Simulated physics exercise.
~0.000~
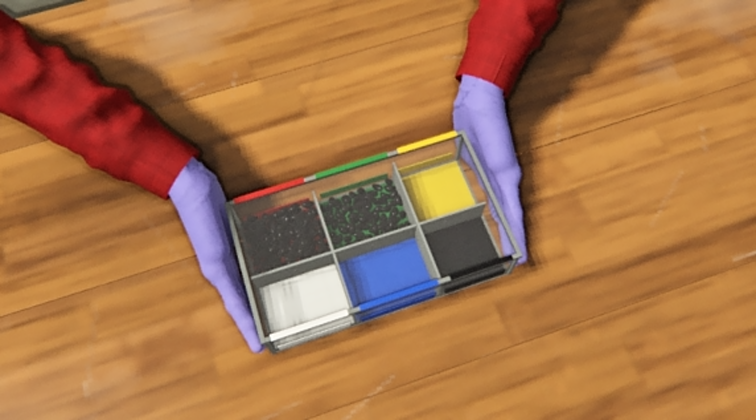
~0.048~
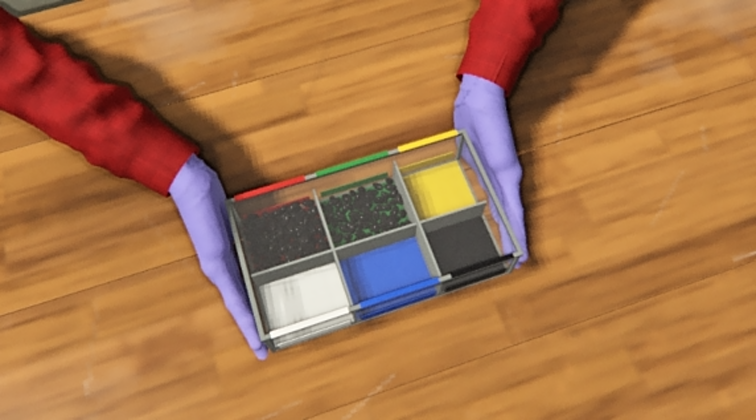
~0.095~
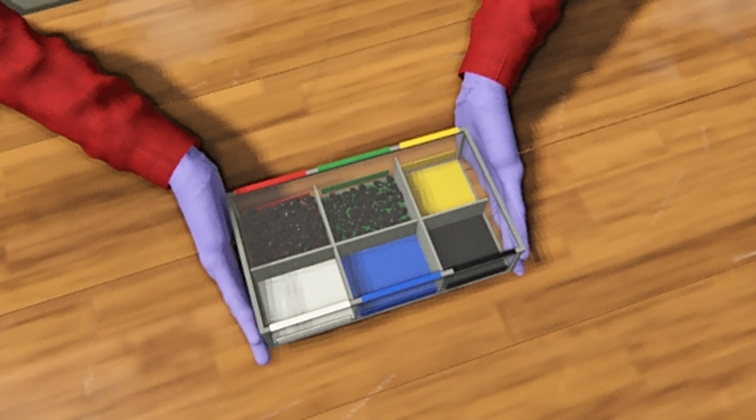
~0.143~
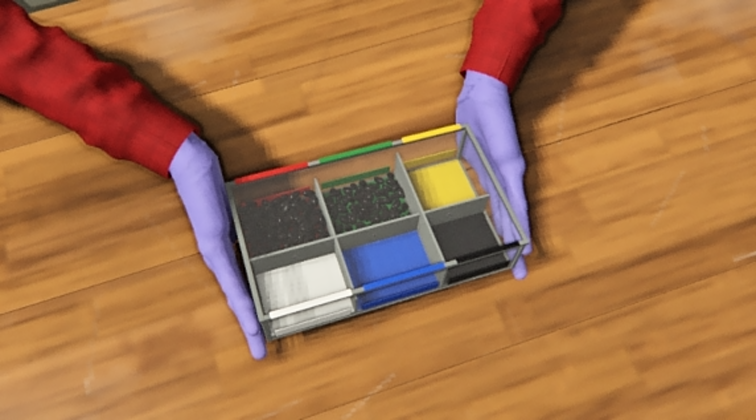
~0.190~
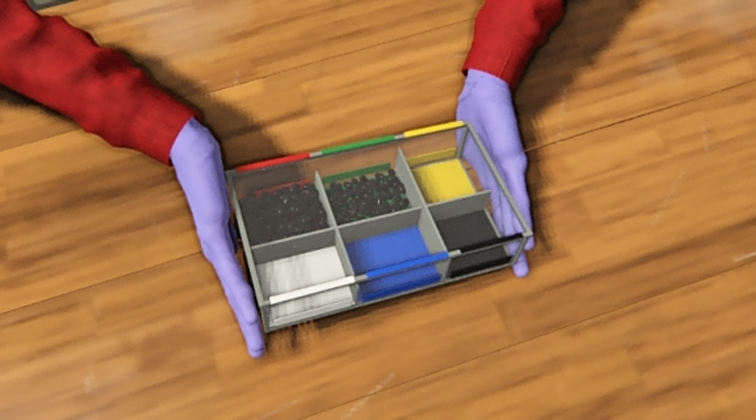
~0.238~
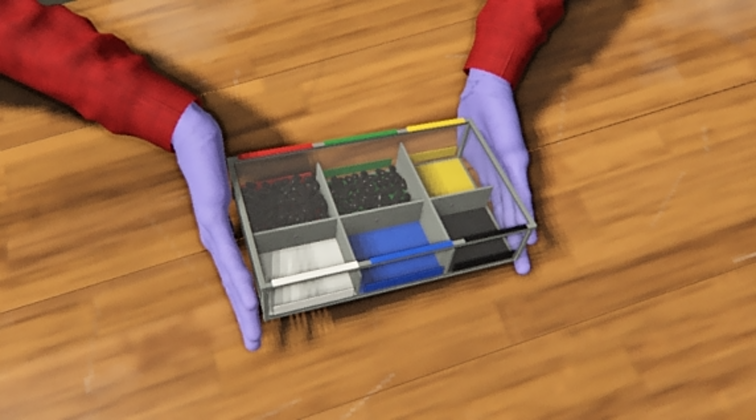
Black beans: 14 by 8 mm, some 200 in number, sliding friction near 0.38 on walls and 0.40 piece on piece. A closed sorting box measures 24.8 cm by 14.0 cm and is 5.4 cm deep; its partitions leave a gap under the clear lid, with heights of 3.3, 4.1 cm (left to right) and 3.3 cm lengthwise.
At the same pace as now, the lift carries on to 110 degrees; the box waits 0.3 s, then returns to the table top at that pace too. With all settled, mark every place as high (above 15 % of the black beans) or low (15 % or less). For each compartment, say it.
Red: High; blue: Low; green: High; yellow: Low; white: Low; black: Low.
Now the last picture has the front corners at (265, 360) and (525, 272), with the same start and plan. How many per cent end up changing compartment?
That gives some 90 per cent.
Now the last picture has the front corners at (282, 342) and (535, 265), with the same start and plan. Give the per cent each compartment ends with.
By the end red holds 0%, blue holds 70%, green holds 5%, yellow holds 0%, white holds 0% and black holds 25%.
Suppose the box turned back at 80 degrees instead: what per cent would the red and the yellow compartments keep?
Result - red 50 percent; yellow 5 percent.
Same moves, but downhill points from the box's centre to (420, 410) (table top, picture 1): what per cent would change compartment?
Estimate: Some 100 per cent.
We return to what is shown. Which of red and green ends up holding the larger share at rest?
The green one.
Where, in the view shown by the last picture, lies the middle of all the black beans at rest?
After settling, the middle sits near (350, 208).
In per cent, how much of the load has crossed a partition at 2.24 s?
Close to 30 in a hundred.
After 1.44 s, tilt 110 degrees; red 45 %, green 55 %.
After 2.24 s, tilt 57 degrees; red 35 %, green 60 %, yellow 5 %.
After 3.06 s, tilt 0 degrees; red 35 %, green 60 %, yellow 5 %.
In the end, at 3.5 s, red 35 %, blue 0 %, green 60 %, yellow 5 %, white 0 %, black 0 %.
